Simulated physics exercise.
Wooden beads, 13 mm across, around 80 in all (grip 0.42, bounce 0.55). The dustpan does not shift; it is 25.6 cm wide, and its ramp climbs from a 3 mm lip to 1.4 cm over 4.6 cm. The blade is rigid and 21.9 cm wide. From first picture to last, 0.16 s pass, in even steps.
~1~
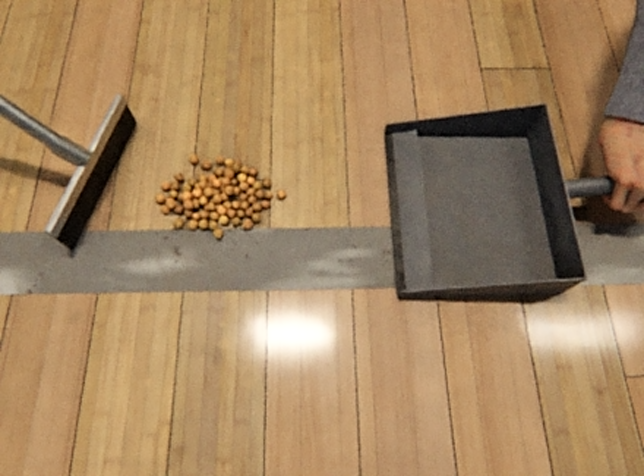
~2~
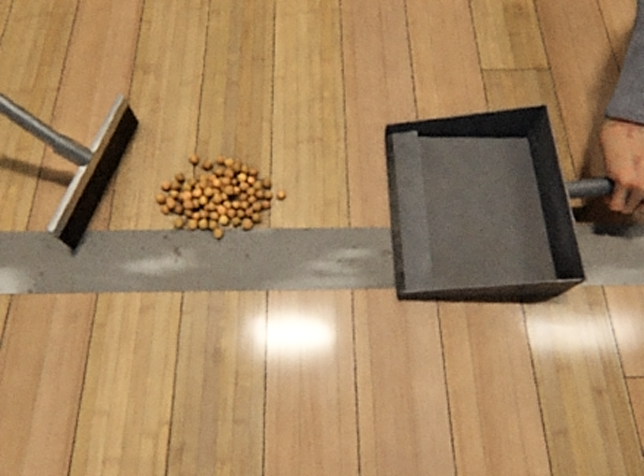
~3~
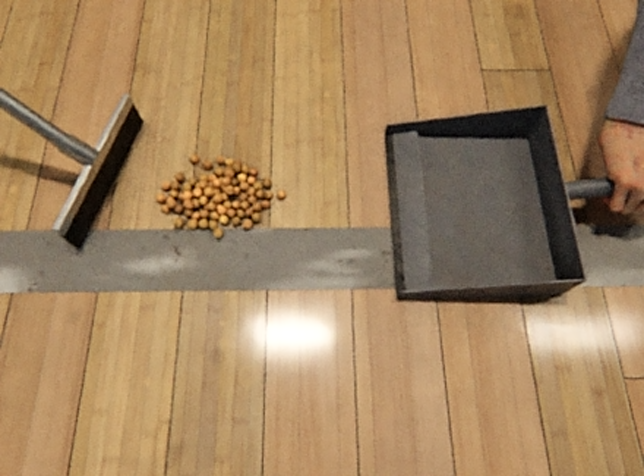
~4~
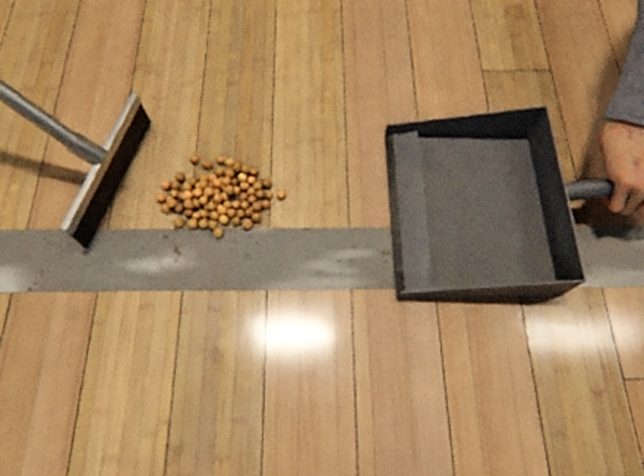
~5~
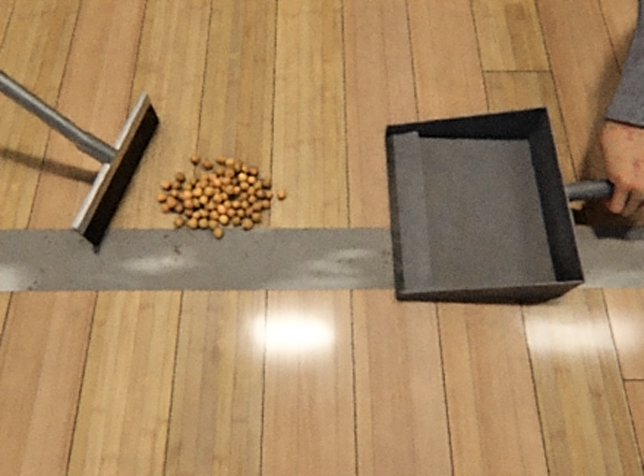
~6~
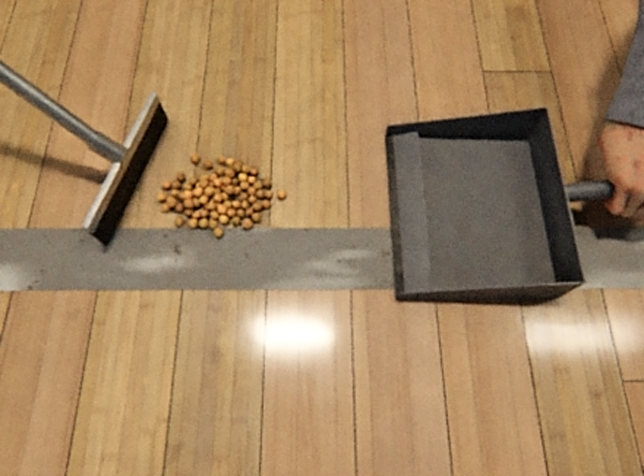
A hand in a grey sleeve at the right edge holds the handle of a dark grey dustpan on a light wooden floor crossed by a grey strip, seen from above at an angle. A loose pile of small tan-brown wooden beads lies left of centre, with a tilted, flat-bladed sweeping tool farther left. The blade slides slowly a short way right, nearing the beads without touching them, while all else stays still.
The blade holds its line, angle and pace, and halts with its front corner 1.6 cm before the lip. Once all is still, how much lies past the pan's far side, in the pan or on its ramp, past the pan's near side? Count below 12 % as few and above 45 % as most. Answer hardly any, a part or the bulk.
Past the pan's far side: Hardly any; in the pan or on its ramp: Hardly any; past the pan's near side: Hardly any.
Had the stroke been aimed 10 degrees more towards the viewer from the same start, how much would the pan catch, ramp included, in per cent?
Then about 10 per cent.
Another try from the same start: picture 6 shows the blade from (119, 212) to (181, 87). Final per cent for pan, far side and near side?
Pan 5, far 10, near 5.
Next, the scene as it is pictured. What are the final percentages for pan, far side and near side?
Far side 0; pan 5; near side 0.
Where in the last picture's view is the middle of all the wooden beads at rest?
Near (370, 217).
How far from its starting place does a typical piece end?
Roughly 22 cm.
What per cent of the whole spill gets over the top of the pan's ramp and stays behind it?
About 0 per cent.
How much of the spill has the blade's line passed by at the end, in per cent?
About 20 per cent.
Then, 0.38 s after the last picture, middle of the blade 22 cm from the lip; 0 % over the lip, far side 0 %, near side 0 %.
Then, 0.64 s after the last picture, middle of the blade 11 cm from the lip; 0 % over the lip, far side 0 %, near side 0 %.
Then, 1.00 s after the last picture, middle of the blade 5 cm from the lip; 5 % over the lip, far side 0 %, near side 0 %.
In the end, far side 0 %, pan 5 %, near side 0 %, in front of the lip or behind the blade 95 %.
